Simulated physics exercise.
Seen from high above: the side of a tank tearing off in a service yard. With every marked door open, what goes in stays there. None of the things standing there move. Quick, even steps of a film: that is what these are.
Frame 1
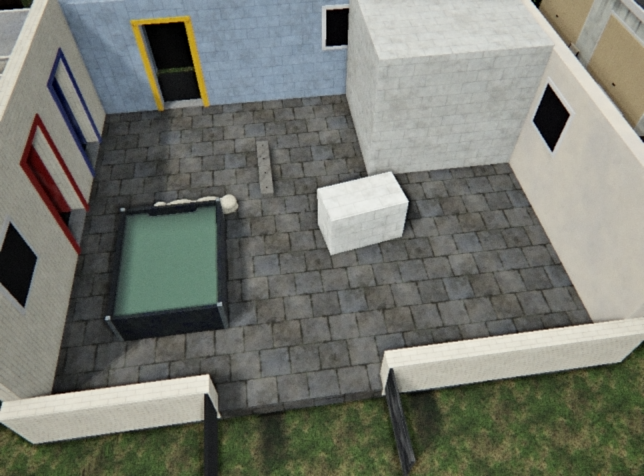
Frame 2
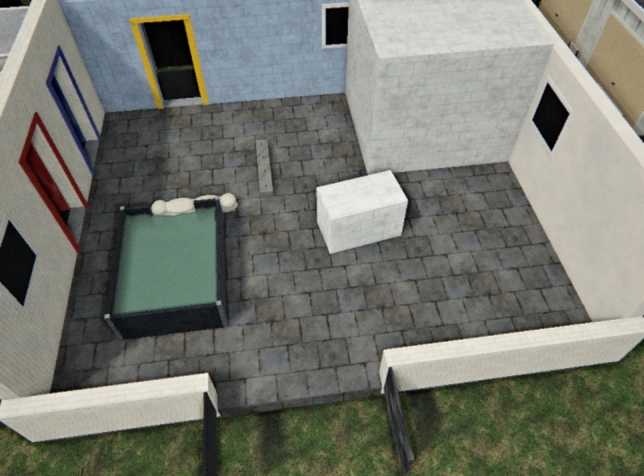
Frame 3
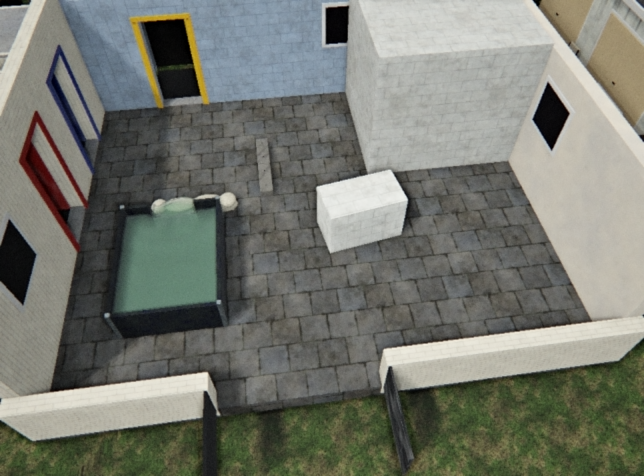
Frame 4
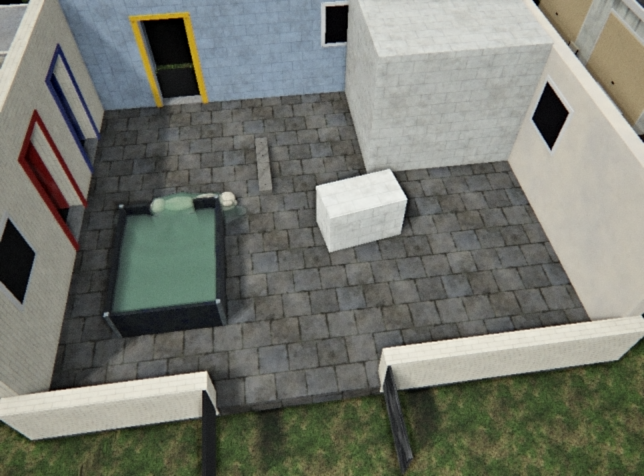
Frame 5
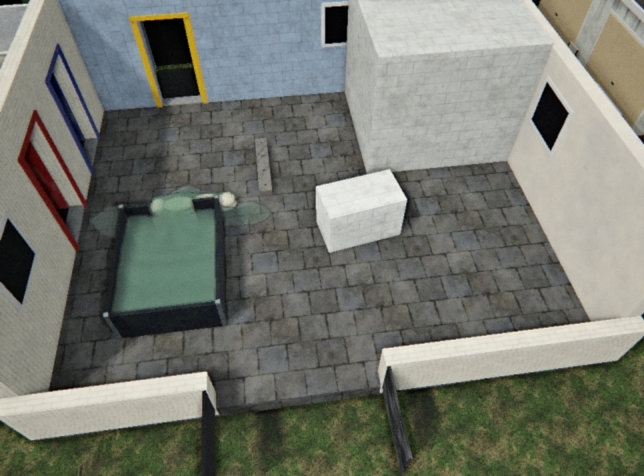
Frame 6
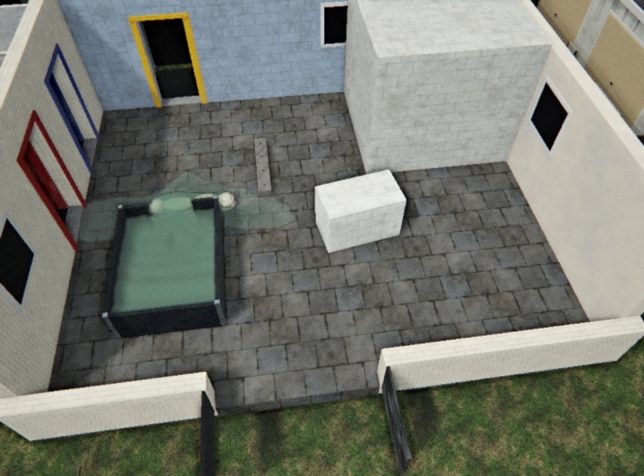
At the start, a dark-walled open tank of green water sits whole and still in a paved yard, near a white block. Pale green water then pushes out through a gap on its far side, around some pale rounded objects, and spreads in a thin sheet across the paving to left and right.
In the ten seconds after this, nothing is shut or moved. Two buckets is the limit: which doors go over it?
Result: The blue door will not top two buckets; the red door will top two buckets; the yellow door will top two buckets.
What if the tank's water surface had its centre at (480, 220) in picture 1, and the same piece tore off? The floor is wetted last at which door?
It is the blue one.
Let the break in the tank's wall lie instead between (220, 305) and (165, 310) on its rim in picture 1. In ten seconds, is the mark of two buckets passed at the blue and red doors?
Blue remains within limit and red remains within limit.
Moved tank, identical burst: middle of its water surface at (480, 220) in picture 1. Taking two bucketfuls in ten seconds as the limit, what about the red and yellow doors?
The red door falls short, while the yellow door falls short.
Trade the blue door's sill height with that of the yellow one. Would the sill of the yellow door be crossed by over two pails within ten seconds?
Yellow door: Falls short.
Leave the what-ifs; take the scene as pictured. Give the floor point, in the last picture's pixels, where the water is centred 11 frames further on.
I'd say around (182, 239).
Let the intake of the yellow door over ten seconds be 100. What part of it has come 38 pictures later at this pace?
My figure is 80 in a hundred.
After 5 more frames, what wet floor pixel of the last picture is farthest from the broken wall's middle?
Roughly (346, 208).
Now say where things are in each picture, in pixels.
The first frame shows the open tank at (169, 257) is whole and still.
In the second frame, the front is at a hidden place, out from the gap on the open tank's far side.
In the third frame, the front is at a hidden place, out from the gap on the open tank's far side.
In the fourth frame, the front is at (244, 211), out from the gap on the open tank's far side.
In the fifth frame, water pours out on the open tank's far side and has run to (263, 211).
In the sixth frame, water pours out on the open tank's far side and has run to (289, 219).
A moment on, water covers 20 % of the floor; the blue door not reached, the red door under two buckets in, the yellow door not reached.
Next, water covers 35 % of the floor; the blue door wet at the sill, nothing in, the red door over two buckets in, the yellow door wet at the sill, nothing in.
Then, water covers 40 % of the floor; the blue door wet at the sill, nothing in, the red door over two buckets in, the yellow door under two buckets in.
Later, water covers 60 % of the floor; the blue door wet at the sill, nothing in, the red door over two buckets in, the yellow door over two buckets in.
In the end, water covers 80 % of the floor; the blue door wet at the sill, nothing in, the red door over two buckets in, the yellow door over two buckets in.
